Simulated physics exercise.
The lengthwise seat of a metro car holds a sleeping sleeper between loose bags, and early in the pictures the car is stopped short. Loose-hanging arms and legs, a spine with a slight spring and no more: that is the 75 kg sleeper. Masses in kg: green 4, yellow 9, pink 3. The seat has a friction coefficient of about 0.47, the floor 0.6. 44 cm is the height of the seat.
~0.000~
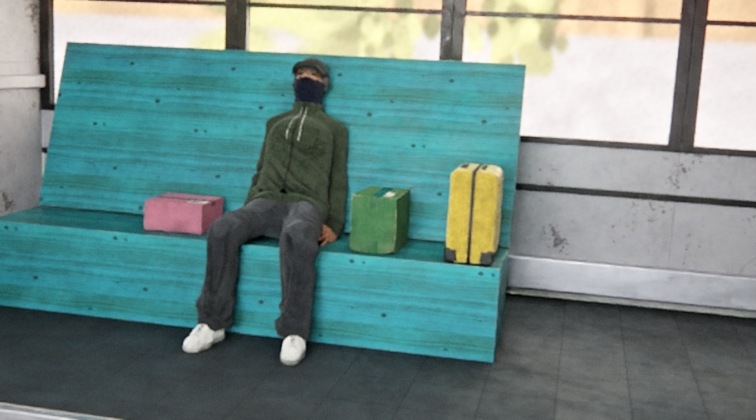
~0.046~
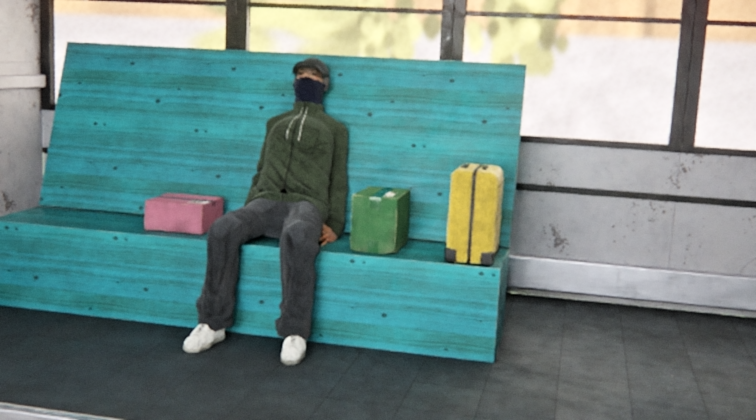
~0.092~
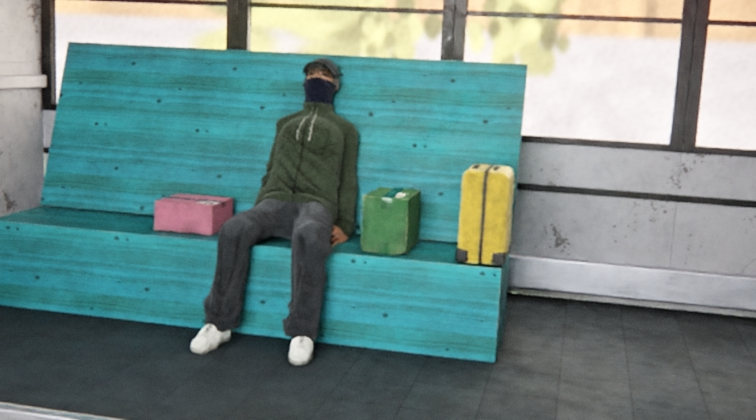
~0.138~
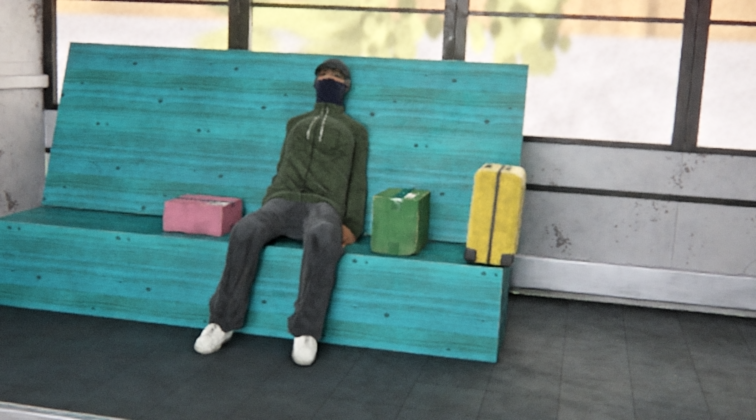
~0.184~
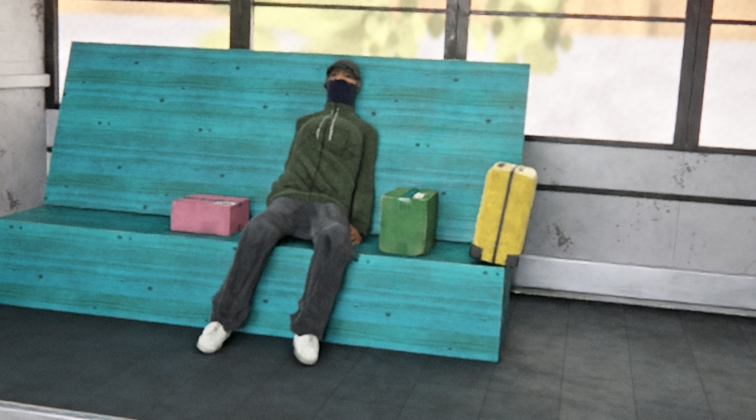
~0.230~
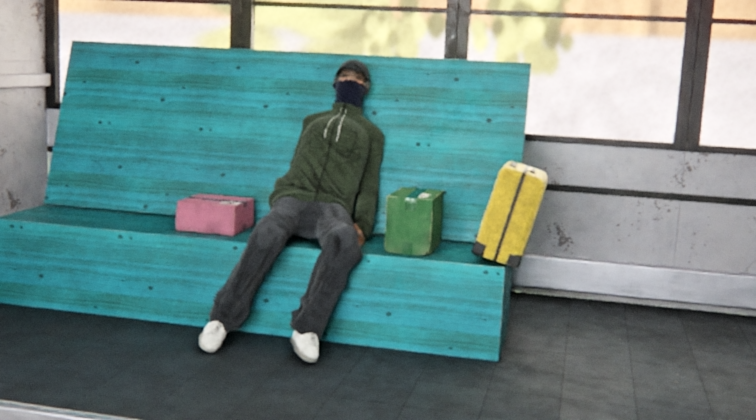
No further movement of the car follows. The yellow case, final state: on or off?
Final state: Off.
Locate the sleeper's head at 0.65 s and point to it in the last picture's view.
Around (413, 125).
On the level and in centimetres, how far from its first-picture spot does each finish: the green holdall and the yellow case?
Distances - green holdall 20, yellow case 40.
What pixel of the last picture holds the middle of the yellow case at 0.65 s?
Near (571, 302).
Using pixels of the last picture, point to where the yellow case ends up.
(562, 334).
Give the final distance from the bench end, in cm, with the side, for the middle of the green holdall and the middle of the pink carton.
Short side for both: Green holdall 40 cm, pink carton 150 cm.
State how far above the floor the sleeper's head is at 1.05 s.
About 80 cm up.
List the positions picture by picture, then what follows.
In the first picture, yellow case (475, 213), sleeper's hips (289, 211), green holdall (381, 219).
In the second picture, yellow case (475, 213), sleeper's hips (289, 211), green holdall (381, 219).
In the third picture, yellow case (486, 213), sleeper's hips (298, 211), green holdall (392, 220).
In the fourth picture, yellow case (496, 213), sleeper's hips (305, 211), green holdall (401, 221).
In the fifth picture, yellow case (505, 213), sleeper's hips (309, 210), green holdall (410, 220).
In the sixth picture, yellow case (511, 213), sleeper's hips (312, 209), green holdall (415, 220). Everything loose set off at about 1.2 m/s.
After 0.40 s the yellow case is 10 cm past the bench end, tilted 45°, near (534, 220) in the last picture's view.
After 0.65 s the yellow case is 30 cm past the bench end, tilted 100°, near (571, 302) in the last picture's view.
After 1.05 s the yellow case is 27 cm past the bench end, tilted 90°, near (562, 334) in the last picture's view; the sleeper's hips 59 cm above the ground.
At rest, 1.5 s, green holdall stays on; yellow case drops off; pink carton stays on; sleeper's hips keep to the seat.
